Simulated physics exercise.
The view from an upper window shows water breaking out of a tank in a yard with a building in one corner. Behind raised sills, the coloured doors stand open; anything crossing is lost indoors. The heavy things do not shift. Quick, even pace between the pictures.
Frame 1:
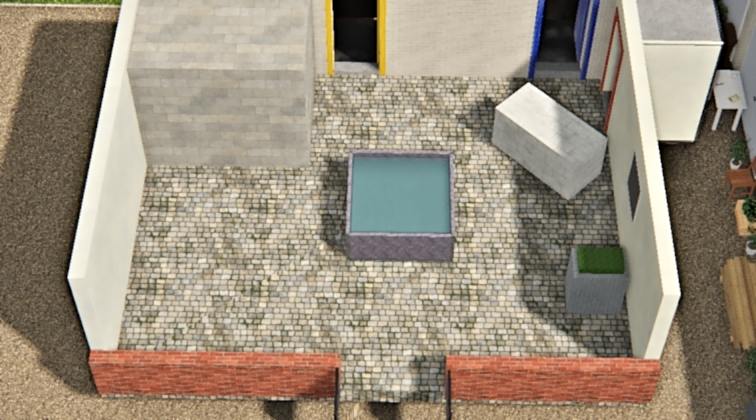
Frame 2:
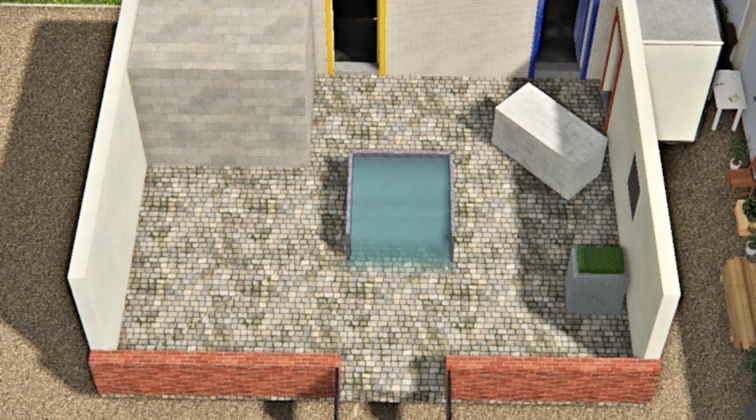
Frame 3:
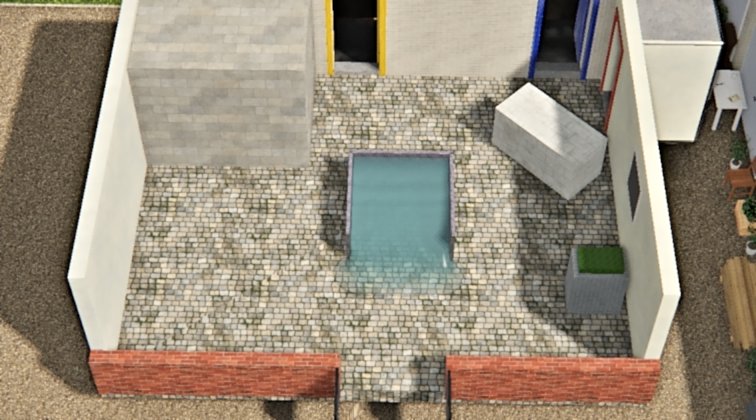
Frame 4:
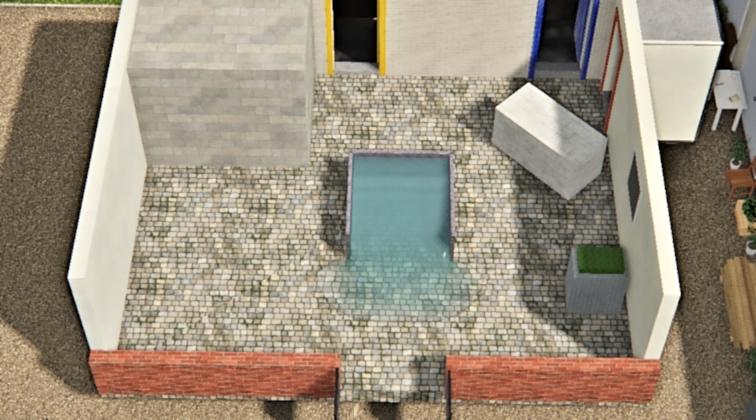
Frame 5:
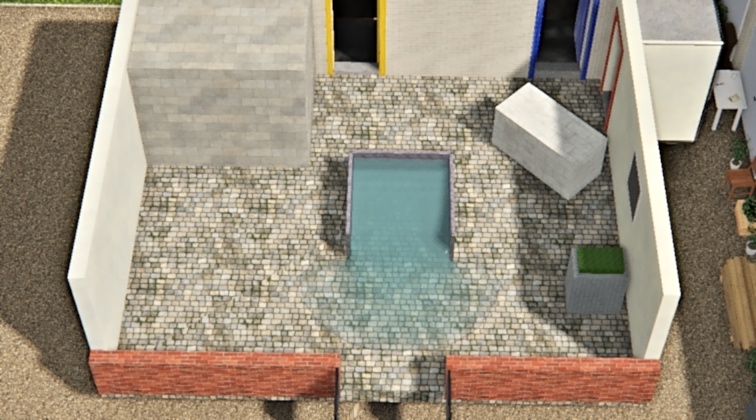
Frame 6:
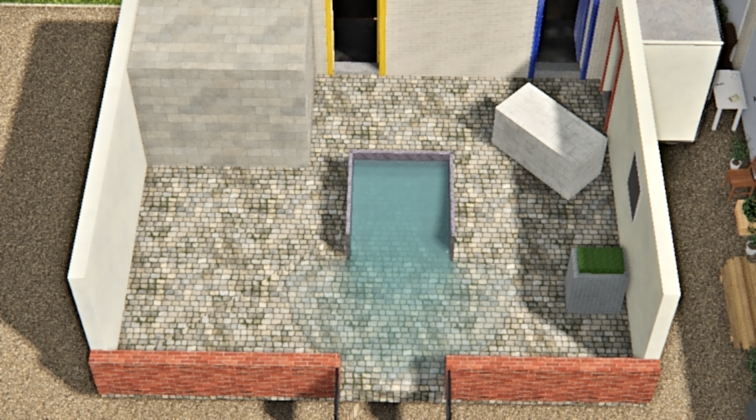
At the start, still water fills a square tank in a cobbled yard with a block-like building in the far left corner. The tank's near side opens and water pours out toward the viewer, fanning left and right across the cobbles, then stretching into the gap between the low red brick walls.
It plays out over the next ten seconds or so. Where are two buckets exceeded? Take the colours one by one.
In the end the red door counts as not over, the yellow door counts as not over, the blue door counts as not over.
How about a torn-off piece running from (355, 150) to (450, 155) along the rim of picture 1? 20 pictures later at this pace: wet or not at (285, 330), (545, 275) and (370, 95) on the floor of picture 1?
The three spots, in order, are spared, spared and inundated.
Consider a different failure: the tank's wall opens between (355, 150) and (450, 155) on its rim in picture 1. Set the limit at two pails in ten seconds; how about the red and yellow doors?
Result - red overshoots, yellow overshoots.
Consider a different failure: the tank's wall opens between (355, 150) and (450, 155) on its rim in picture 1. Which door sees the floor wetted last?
My pick is the door marked red.
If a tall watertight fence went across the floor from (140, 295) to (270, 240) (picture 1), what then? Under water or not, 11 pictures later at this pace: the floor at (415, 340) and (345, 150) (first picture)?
The first point ends up swamped and the second ends up spared.
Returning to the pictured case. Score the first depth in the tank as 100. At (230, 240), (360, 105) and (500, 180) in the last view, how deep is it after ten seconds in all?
Around 2, 0 and 4 percent, in that order.
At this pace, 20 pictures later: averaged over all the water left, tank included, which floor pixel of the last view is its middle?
Centre point: Around (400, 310).
A moment on, water covers 25 % of the floor; the red door not reached, the yellow door not reached, the blue door not reached.
Next, water covers 25 % of the floor; the red door not reached, the yellow door not reached, the blue door not reached.
Then, water covers 35 % of the floor; the red door not reached, the yellow door not reached, the blue door not reached.
Later, water covers 50 % of the floor; the red door wet at the sill, nothing in, the yellow door not reached, the blue door not reached.
In the end, water covers 75 % of the floor; the red door wet at the sill, nothing in, the yellow door not reached, the blue door wet at the sill, nothing in.
